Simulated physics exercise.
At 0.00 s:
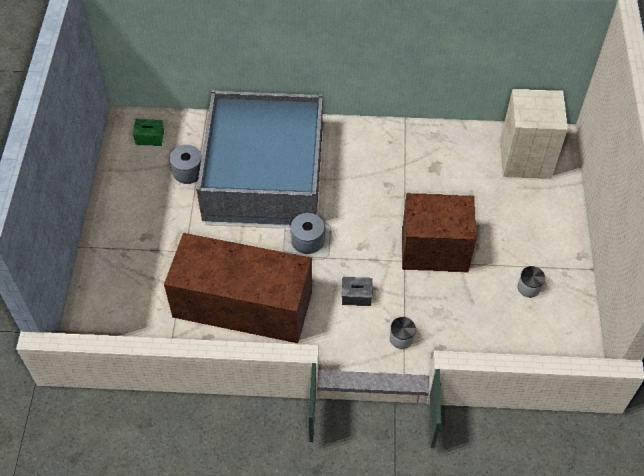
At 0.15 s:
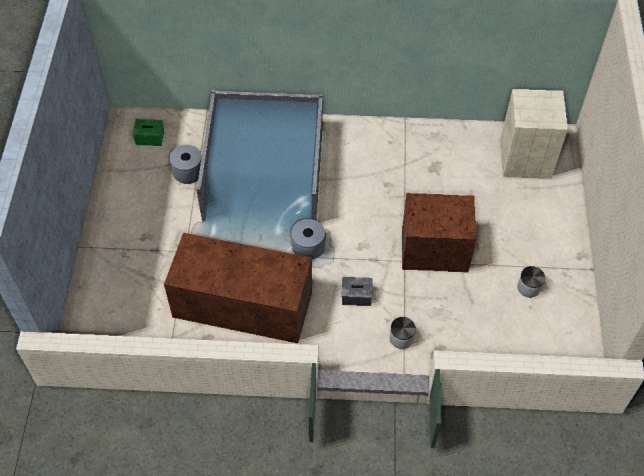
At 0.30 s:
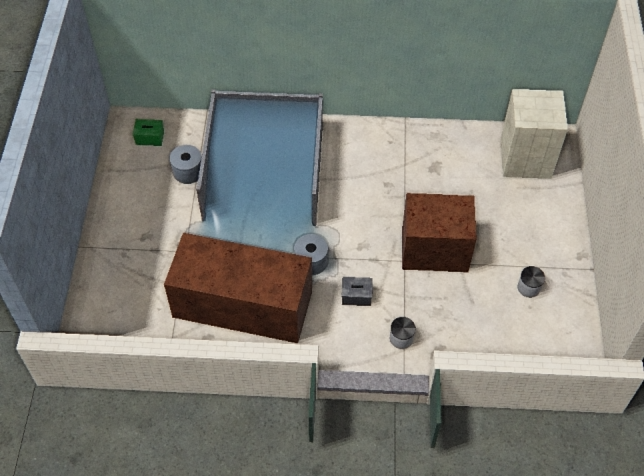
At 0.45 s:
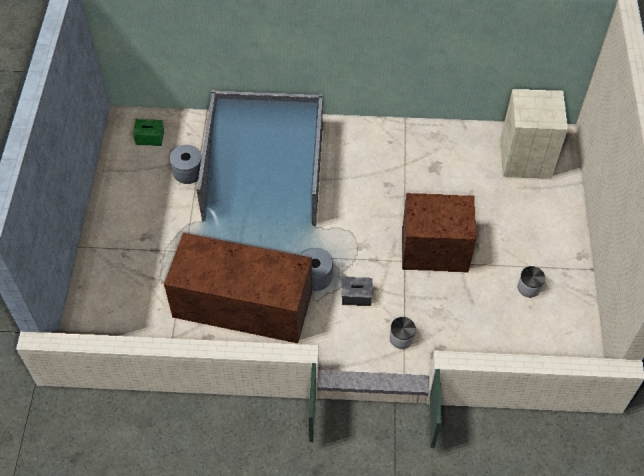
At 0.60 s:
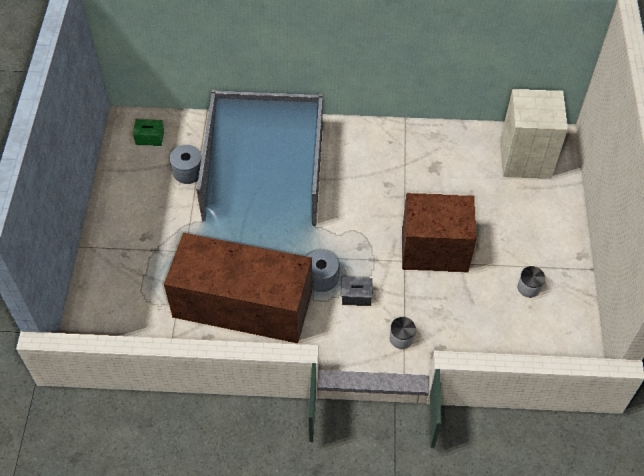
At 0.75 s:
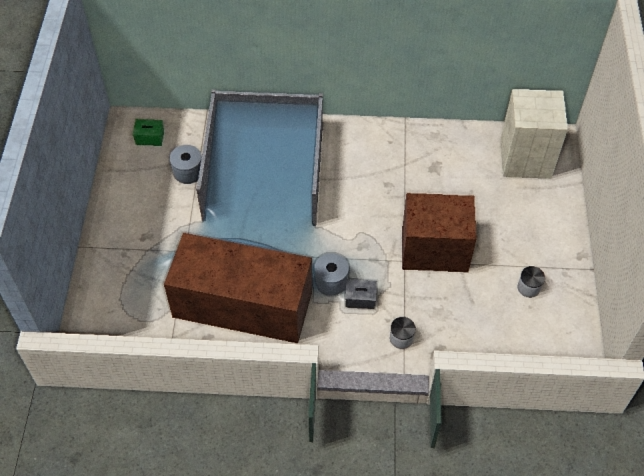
In a walled court, water pours from an open tank and pushes a grey pail rightward.
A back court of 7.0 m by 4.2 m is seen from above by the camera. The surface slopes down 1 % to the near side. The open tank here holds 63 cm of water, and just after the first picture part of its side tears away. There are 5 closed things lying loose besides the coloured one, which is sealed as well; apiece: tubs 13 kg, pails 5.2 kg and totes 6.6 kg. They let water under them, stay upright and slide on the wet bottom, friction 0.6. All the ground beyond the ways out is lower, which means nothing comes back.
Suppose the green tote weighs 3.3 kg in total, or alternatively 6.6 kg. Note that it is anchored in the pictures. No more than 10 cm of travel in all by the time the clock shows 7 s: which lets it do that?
The lighter one and heavier both drift.
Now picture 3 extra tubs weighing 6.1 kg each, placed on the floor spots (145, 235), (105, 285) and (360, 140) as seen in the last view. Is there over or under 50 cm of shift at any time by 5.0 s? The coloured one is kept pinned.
In that order: Past it, past it, less.
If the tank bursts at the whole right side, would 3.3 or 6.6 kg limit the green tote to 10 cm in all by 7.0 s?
So the lighter choice.
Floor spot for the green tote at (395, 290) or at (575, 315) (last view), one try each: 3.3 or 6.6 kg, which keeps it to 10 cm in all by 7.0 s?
Respectively, neither option; neither option.
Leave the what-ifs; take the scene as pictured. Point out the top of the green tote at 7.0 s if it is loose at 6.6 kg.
Somewhere around (195, 138), I'd say.
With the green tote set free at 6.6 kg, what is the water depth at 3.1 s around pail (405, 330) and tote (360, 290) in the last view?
Depths: Near 14 cm, then near 29 cm.
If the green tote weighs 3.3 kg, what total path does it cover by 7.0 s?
Adding it all up, something like 200 cm.
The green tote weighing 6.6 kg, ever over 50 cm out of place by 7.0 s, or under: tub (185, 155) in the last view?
The answer here is not beyond.
After 1.4 s the green tote would be 0 cm from its start with 3.3 kg and 0 cm from its start with 6.6 kg; 0 cm of water round it then.
After 3.1 s the green tote would be 27 cm from its start with 3.3 kg and 10 cm from its start with 6.6 kg; 4 cm of water round it then.
After 4.9 s the green tote would be 80 cm from its start with 3.3 kg and 80 cm from its start with 6.6 kg; 10 cm of water round it then.
After 7.0 s the green tote would be 41 cm from its start with 3.3 kg and 74 cm from its start with 6.6 kg; 6 cm of water round it then.
